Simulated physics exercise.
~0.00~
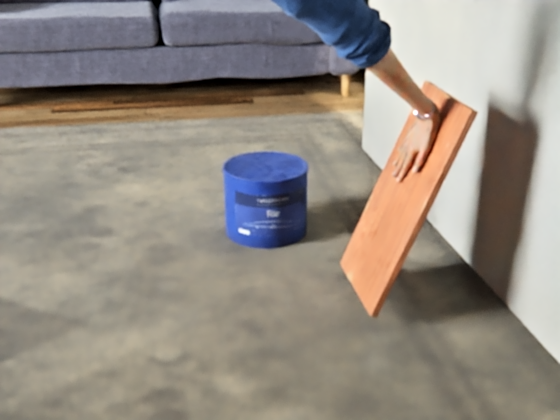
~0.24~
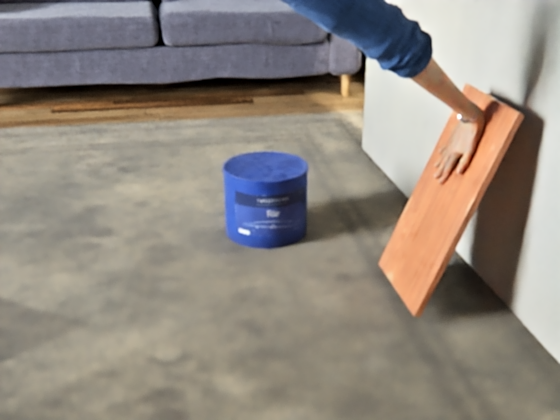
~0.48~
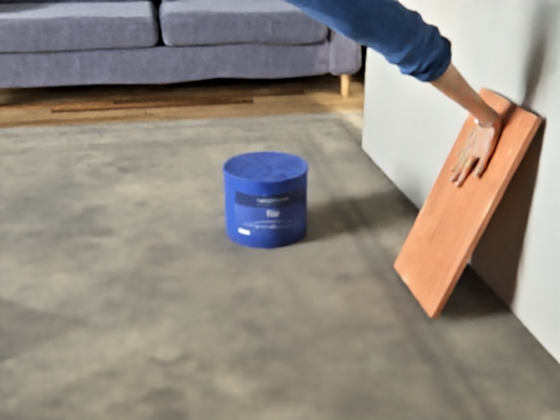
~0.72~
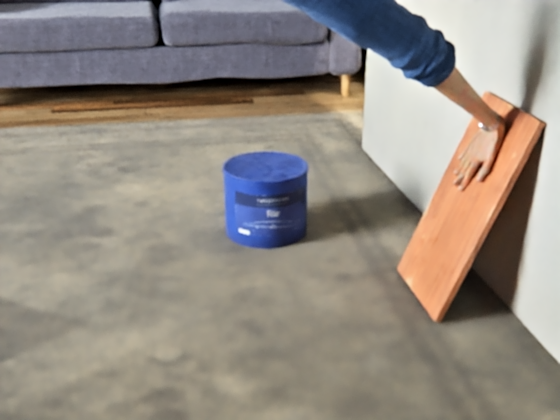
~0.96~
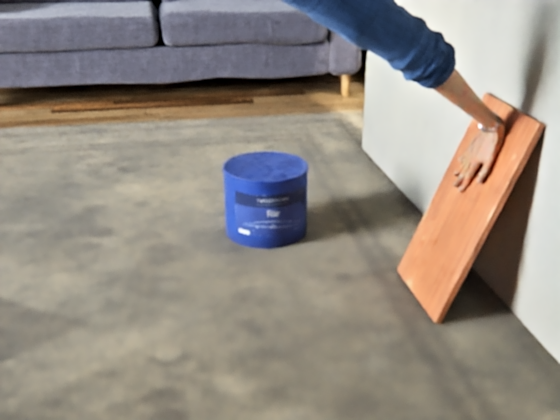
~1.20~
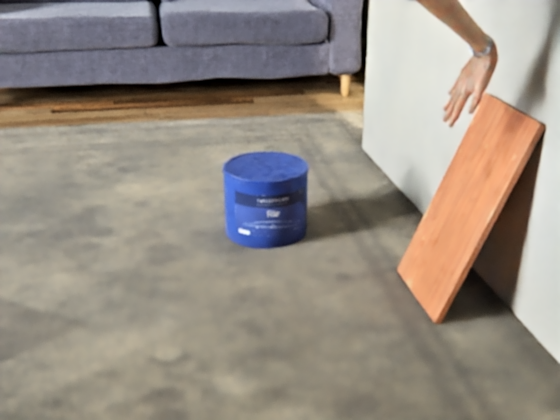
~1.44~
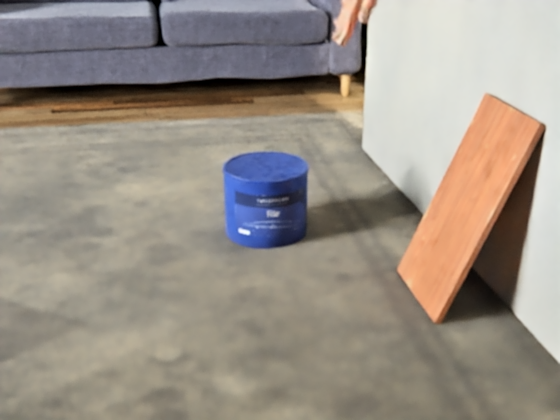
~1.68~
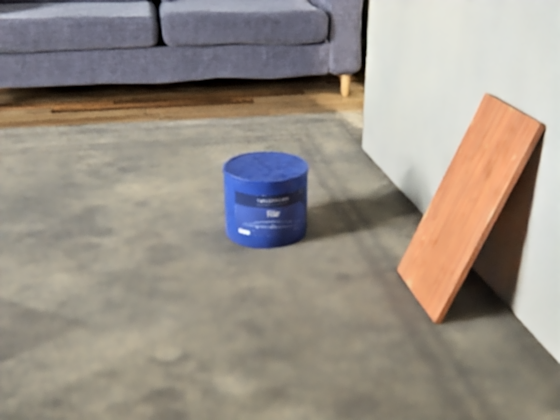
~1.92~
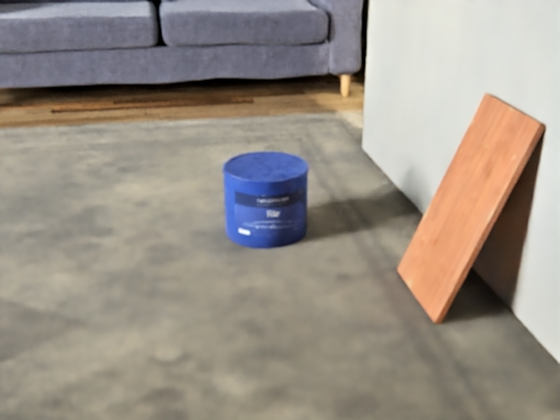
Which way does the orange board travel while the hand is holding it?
The orange board moves to the right, toward the pale wall where it ends up leaning.
